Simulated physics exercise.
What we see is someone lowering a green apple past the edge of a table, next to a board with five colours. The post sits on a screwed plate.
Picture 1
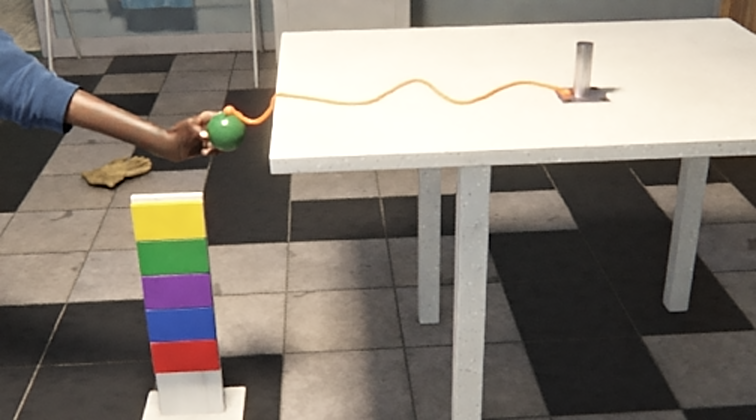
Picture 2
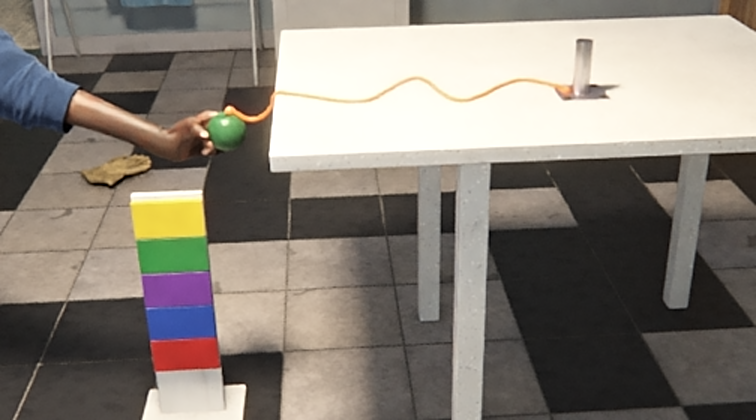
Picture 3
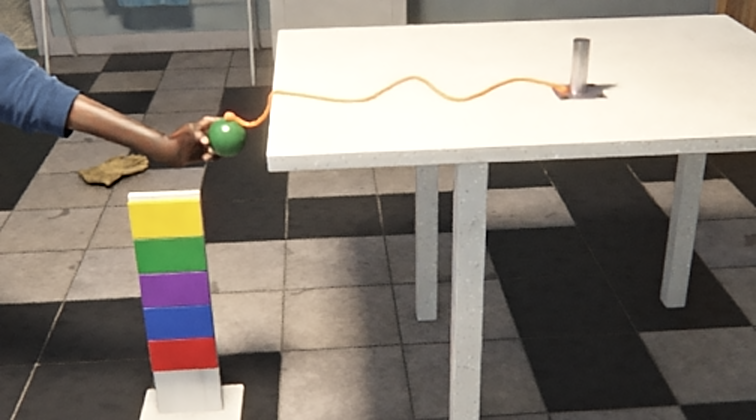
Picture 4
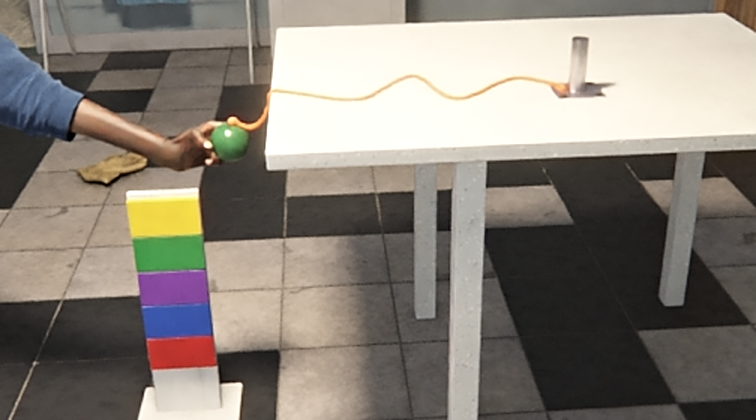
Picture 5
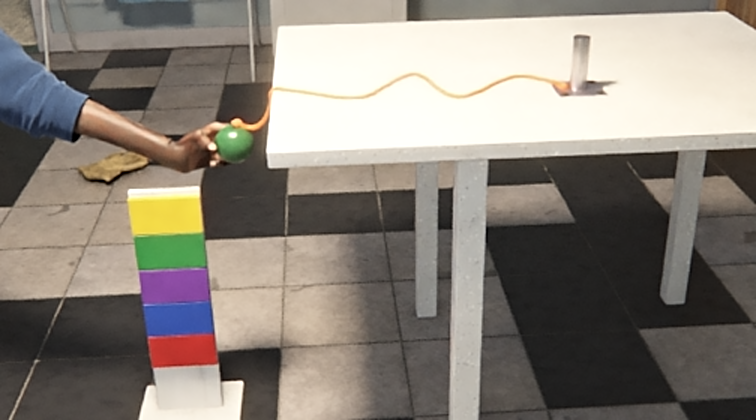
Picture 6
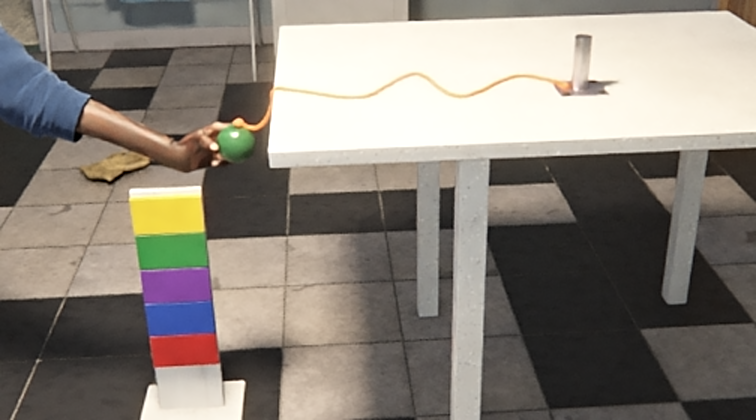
In a room with a tiled floor, a hand holds a green ball beside a white table, above a striped stand, with a wavy orange cord running across the tabletop to a small upright post. The hand lowers the ball slightly and shifts it a little right, while the cord and post stay put.
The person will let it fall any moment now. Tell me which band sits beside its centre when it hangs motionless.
The purple one sits beside it.
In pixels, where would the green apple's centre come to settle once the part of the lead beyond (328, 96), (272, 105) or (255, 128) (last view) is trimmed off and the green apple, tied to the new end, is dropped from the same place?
Roughly (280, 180), (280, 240), (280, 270).
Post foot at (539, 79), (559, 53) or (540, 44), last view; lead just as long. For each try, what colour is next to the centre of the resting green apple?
Post by post, in the given order: Blue; purple; purple.
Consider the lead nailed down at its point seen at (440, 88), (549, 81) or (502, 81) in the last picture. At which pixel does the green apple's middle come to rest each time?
Going try by try, I'd put it close to (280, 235), then (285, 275), and finally (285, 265).
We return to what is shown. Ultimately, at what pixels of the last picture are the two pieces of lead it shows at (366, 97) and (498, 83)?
First point (275, 129), second point (474, 89).
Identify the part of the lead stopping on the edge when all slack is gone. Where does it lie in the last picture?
You'll find it somewhere around (384, 87).
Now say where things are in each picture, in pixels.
Green apple (227, 131); yellow (168, 222); green (173, 258); purple (177, 292); blue (181, 326); red (185, 357), in the first picture.
Green apple (227, 131); lead through (535, 81) (476, 97) (429, 82) (379, 95) (299, 95), in the second picture.
Green apple (227, 137), in the third picture.
Green apple (231, 142); lead through (531, 79) (473, 95) (425, 80) (375, 93) (295, 93), in the fourth picture.
Green apple (235, 143), in the fifth picture.
Green apple (236, 143); lead through (534, 77) (475, 93) (427, 78) (378, 91) (298, 91), in the sixth picture.
Early on, apple near (250, 236); level with green.
Midway, apple near (294, 287); level with purple.
Near the end, apple near (281, 289); level with purple.
Finally, apple near (287, 290); level with purple. Its middle rests at the purple band.
